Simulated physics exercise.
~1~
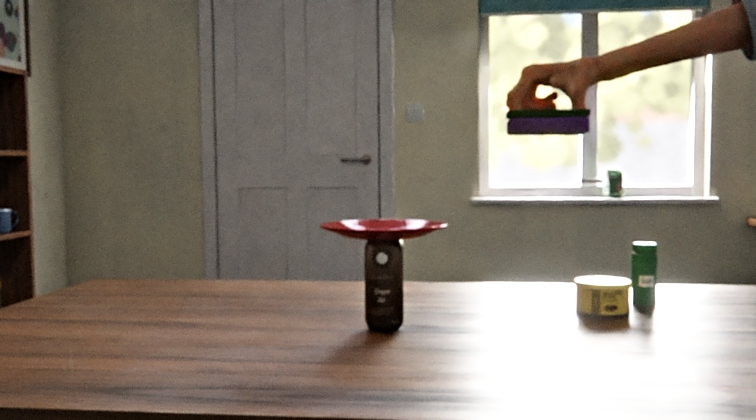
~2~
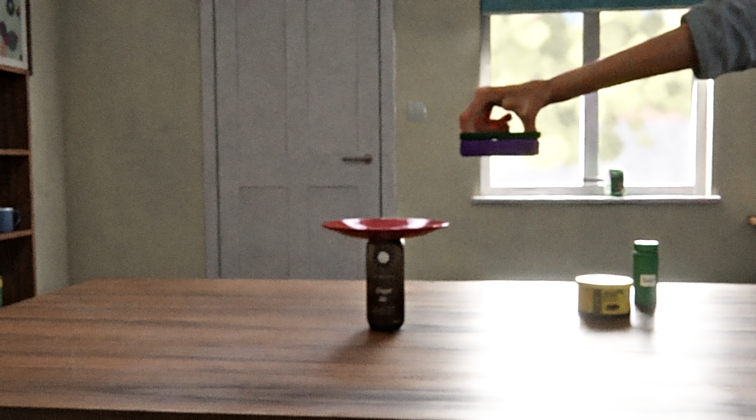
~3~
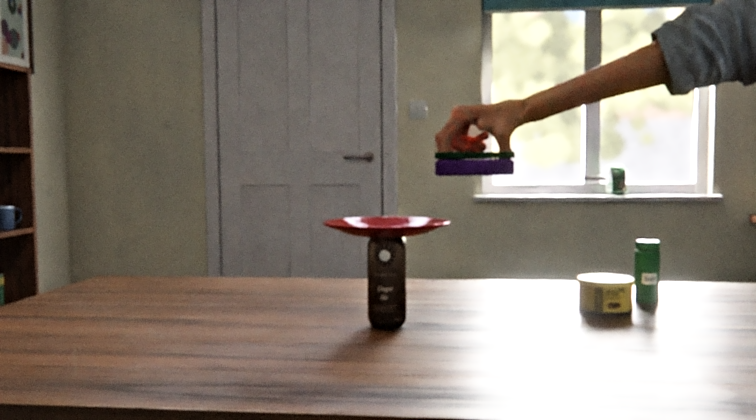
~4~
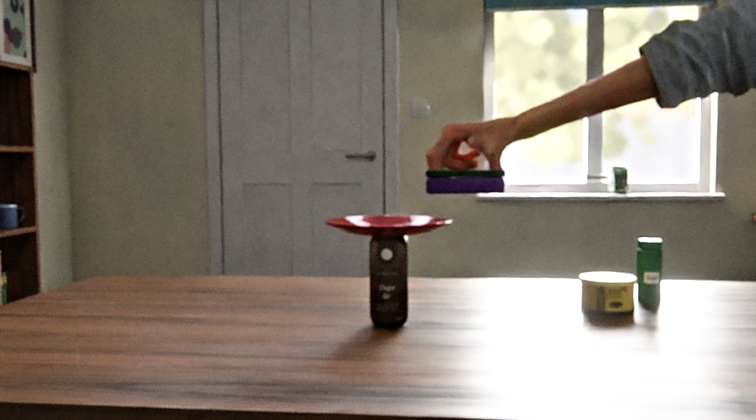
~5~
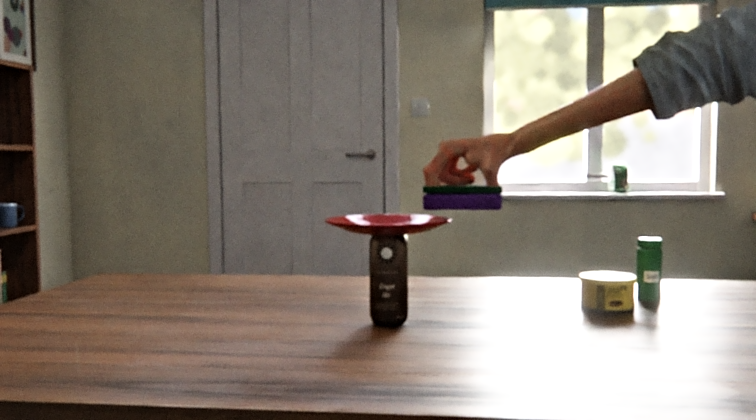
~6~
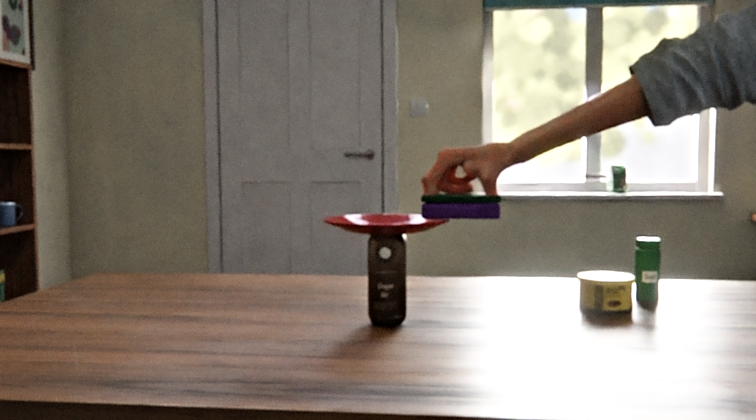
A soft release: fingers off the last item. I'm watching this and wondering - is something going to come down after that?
Yes, something comes down.
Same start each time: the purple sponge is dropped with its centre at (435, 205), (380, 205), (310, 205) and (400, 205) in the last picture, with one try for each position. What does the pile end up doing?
Result per case: First still standing, second still standing, third toppled, fourth still standing.
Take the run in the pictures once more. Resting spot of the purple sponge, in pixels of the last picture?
At about (538, 315).
Then, 0.40 s on from there, purple sponge now fallen.
Then, 0.50 s on from there, things are still on the move.
In the end, fallen, purple sponge; the other 4 unmoved. At the end, from the last picture's camera, purple sponge near (538, 315). The pile comes apart.
